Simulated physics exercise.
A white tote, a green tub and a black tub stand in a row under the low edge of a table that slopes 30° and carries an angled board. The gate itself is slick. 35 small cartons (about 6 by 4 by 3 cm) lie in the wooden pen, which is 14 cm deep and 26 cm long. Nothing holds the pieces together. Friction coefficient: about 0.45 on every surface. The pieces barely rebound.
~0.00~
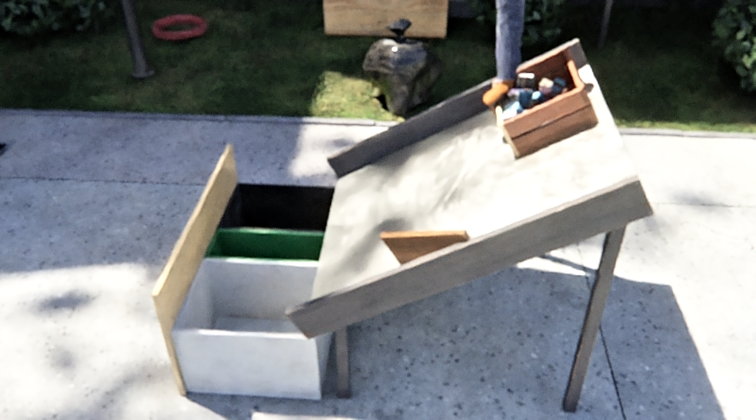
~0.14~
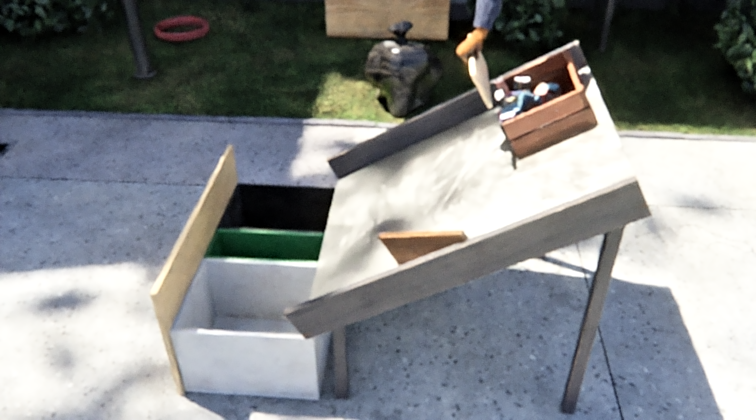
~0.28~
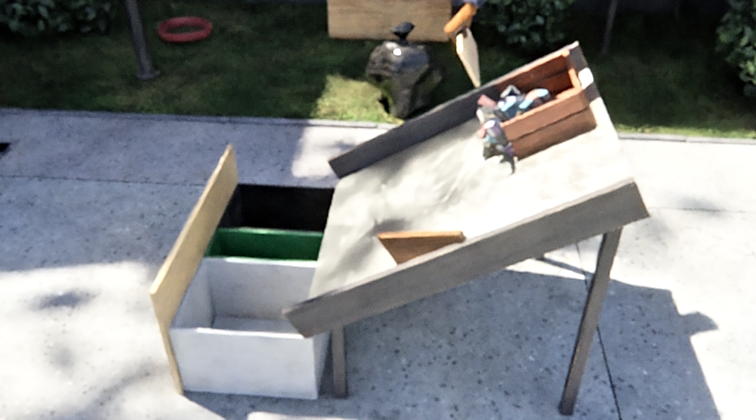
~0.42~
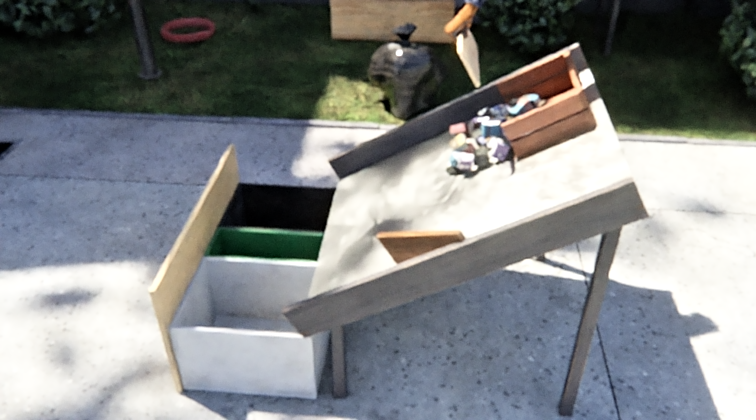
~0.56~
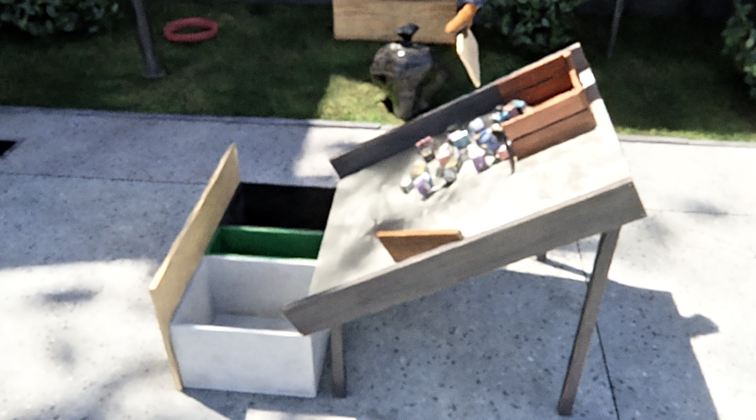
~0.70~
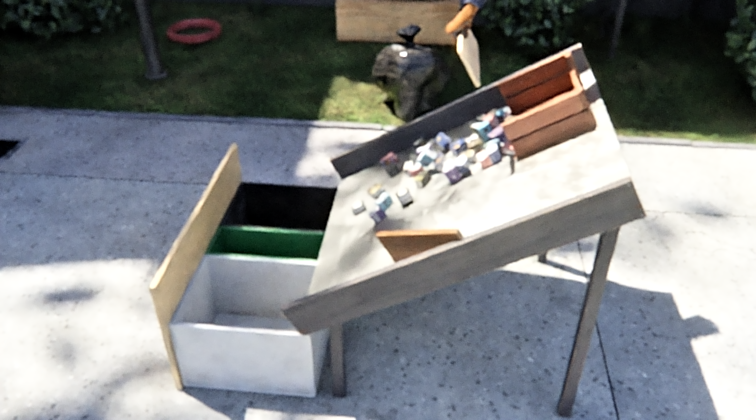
A gloved hand lifts a flat wooden gate from the side of a reddish wooden pen filled with small cartons atop a sloping table. The cartons pour out through the opening and spread down the slope to the left, the leading ones nearing the angled board above the white, green and black tubs.
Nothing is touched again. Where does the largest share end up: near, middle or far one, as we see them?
The rearmost one, the black tub, gets the most.
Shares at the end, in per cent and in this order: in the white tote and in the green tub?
Roughly 0 and 30 per cent.
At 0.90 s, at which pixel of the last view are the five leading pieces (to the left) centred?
At about (314, 221).
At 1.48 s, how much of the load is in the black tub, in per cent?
About 65 per cent.
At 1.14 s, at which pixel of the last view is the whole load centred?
Near (361, 197).
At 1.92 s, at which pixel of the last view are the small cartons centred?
Near (269, 267).
After 0.90 s, 1 in the black tub, 29 on the slope and 5 in the air.
After 1.14 s, 4 in the green tub, 9 in the black tub, 21 on the slope and 1 in the air.
After 1.48 s, 9 in the green tub, 22 in the black tub and 4 in the air.
Final count (at 1.92 s), 10 in the green tub and 25 in the black tub.
